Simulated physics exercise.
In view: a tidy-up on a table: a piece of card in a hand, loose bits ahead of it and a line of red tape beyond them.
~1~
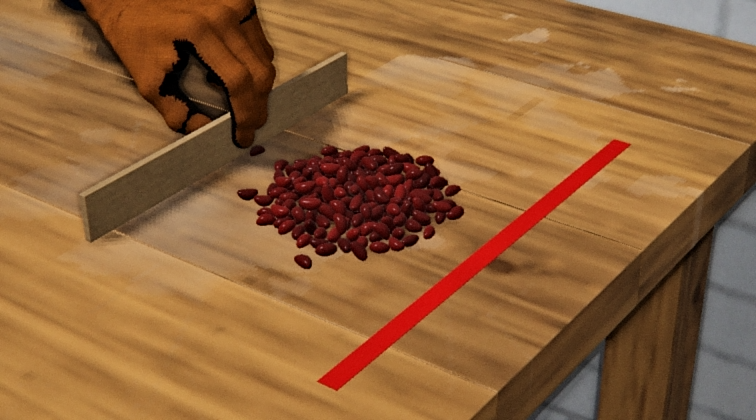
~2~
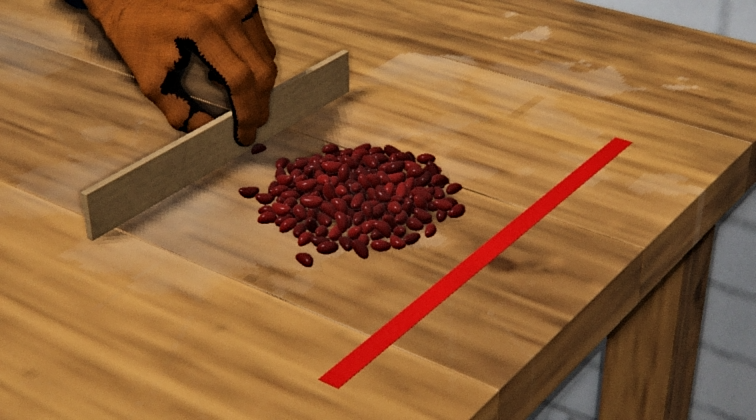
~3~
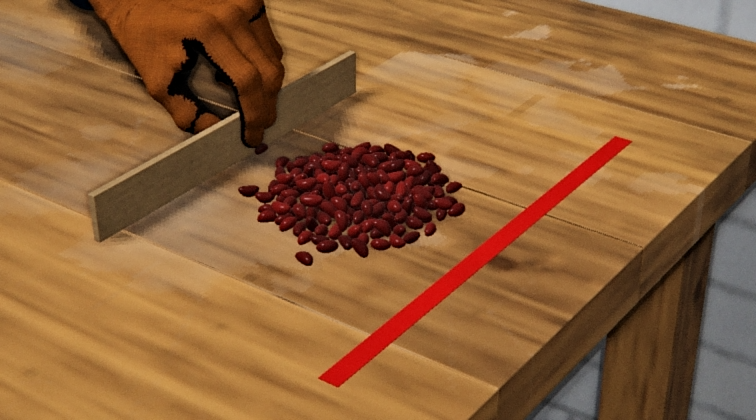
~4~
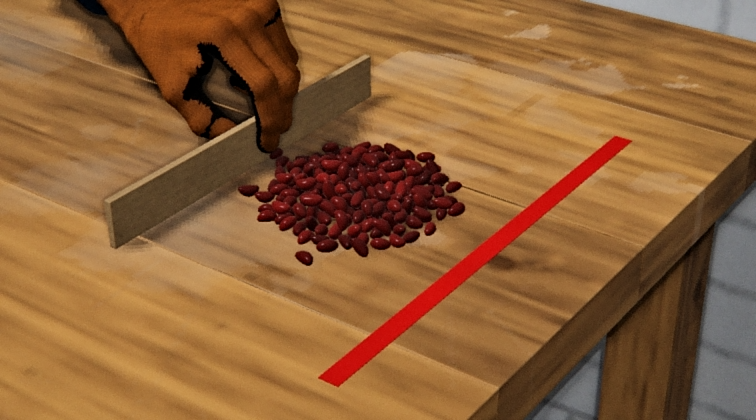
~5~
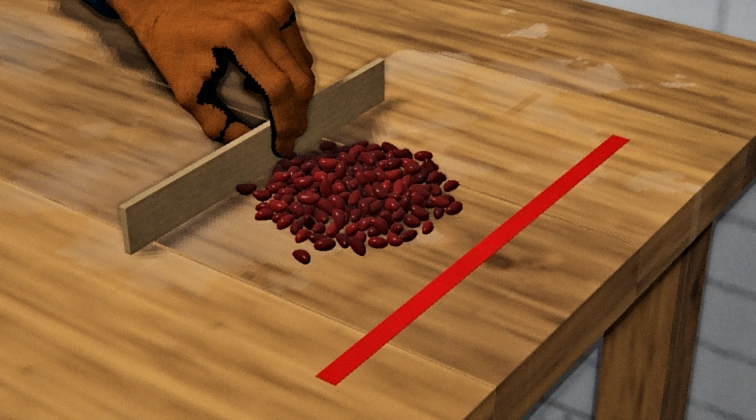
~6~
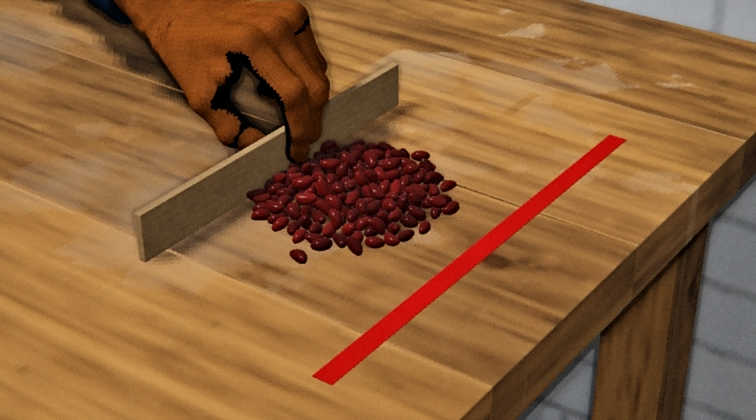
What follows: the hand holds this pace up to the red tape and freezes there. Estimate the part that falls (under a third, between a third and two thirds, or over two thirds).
It pushes less than a third off the end.
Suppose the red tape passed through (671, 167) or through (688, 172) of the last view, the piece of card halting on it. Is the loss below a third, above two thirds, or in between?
One: Above two thirds. Two: Over two thirds.
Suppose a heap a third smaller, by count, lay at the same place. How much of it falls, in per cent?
Near 0 %.
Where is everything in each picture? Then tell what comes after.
Piece of card at (107, 204), at rest; red tape at (610, 152), about a palm's width from the edge; edge at (600, 293); the heap at (357, 200), kidney beans, in the first frame.
Piece of card at (109, 202), at rest, in the second frame.
Piece of card at (116, 204); the heap at (358, 197), in the third frame.
Piece of card at (132, 210), in the fourth frame.
Piece of card at (147, 216); the heap at (355, 195), a stray few pushed along, in the fifth frame.
Piece of card at (162, 223); red tape at (606, 148); edge at (595, 289); the heap at (351, 187), a small part pushed along, in the sixth frame.
Soon after the last picture, piece of card still moving, near (386, 167); heap all on the table, its front near (506, 258).
A little later, piece of card stopped at the red tape; heap a small part over the edge.
At rest, piece of card stopped at the red tape; heap a small part over the edge.
